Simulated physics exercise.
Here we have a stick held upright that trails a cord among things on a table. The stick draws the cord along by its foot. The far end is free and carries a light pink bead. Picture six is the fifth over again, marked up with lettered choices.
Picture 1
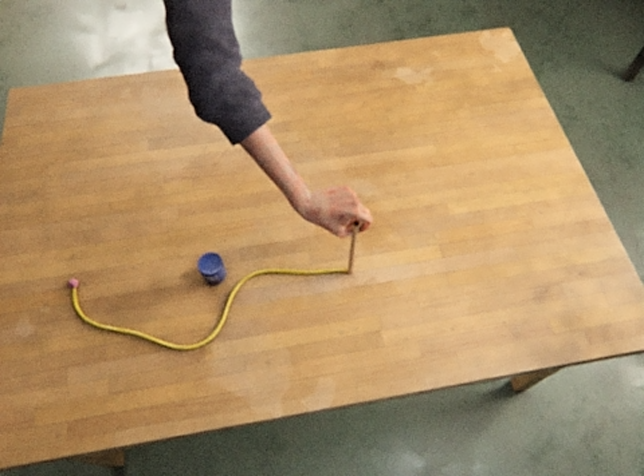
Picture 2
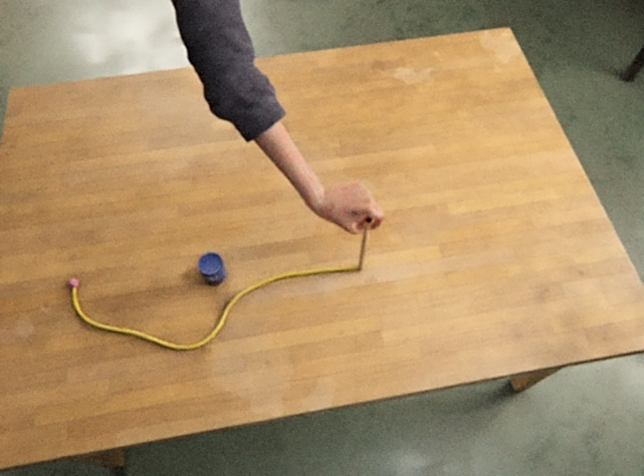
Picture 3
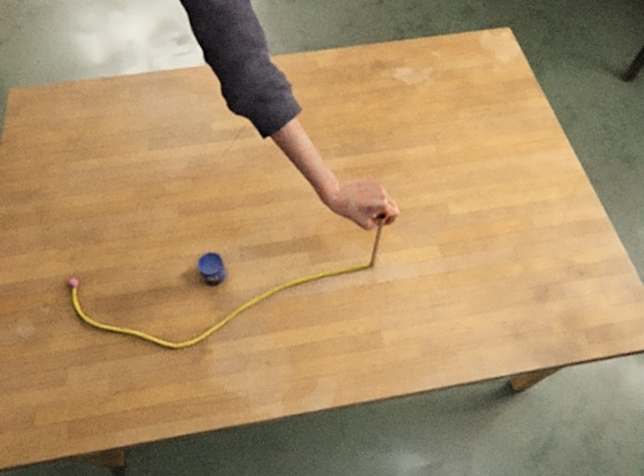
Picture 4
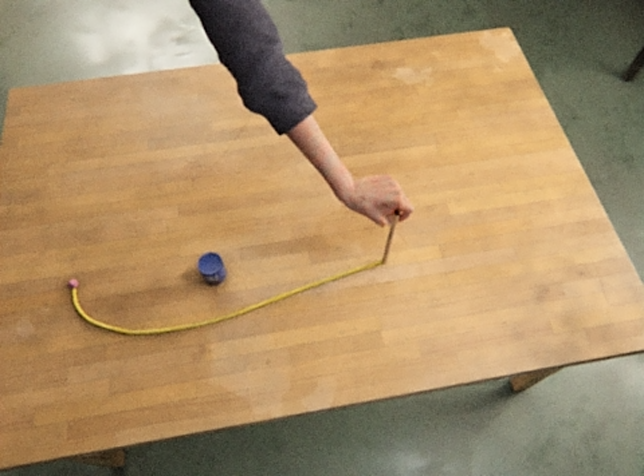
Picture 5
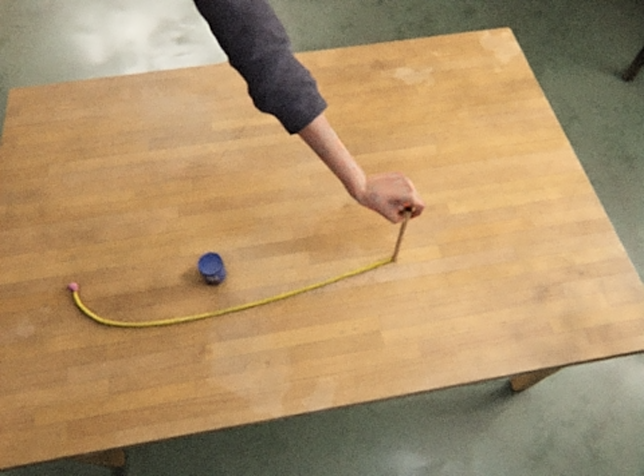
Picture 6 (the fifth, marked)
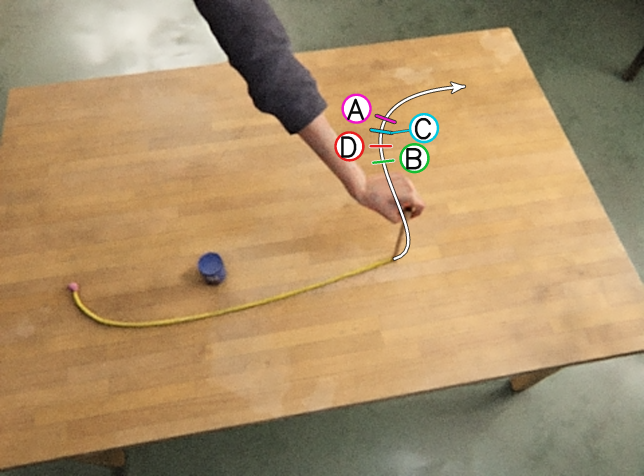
On a wooden table, a hand holding an upright stick draws the end of a yellow cord to the right, straightening its curves, while the pink-beaded far end barely moves and a blue jar stays still.
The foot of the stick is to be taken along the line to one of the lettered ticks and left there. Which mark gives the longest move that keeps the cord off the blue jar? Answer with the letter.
Mark D.
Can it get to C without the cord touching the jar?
No.
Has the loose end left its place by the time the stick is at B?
Yes.
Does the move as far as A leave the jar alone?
For that mark, no.
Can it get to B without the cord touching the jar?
Yes.
On the marked copy, A at (386, 119); B at (383, 162); C at (381, 131); D at (381, 146); the route from (395, 259) via (381, 141) to (464, 87).
Following D. Soon after the start, foot of the stick (404, 221), middle of the cord (258, 297), free end (85, 302).
Later, foot of the stick (388, 179), middle of the cord (273, 280), free end (101, 306).
In the end, foot of the stick (381, 147), middle of the cord (285, 254), free end (122, 307); nothing has been touched.
As for the rest, A brings the cord against the jar; B is safe but short; C brings the cord against the jar.
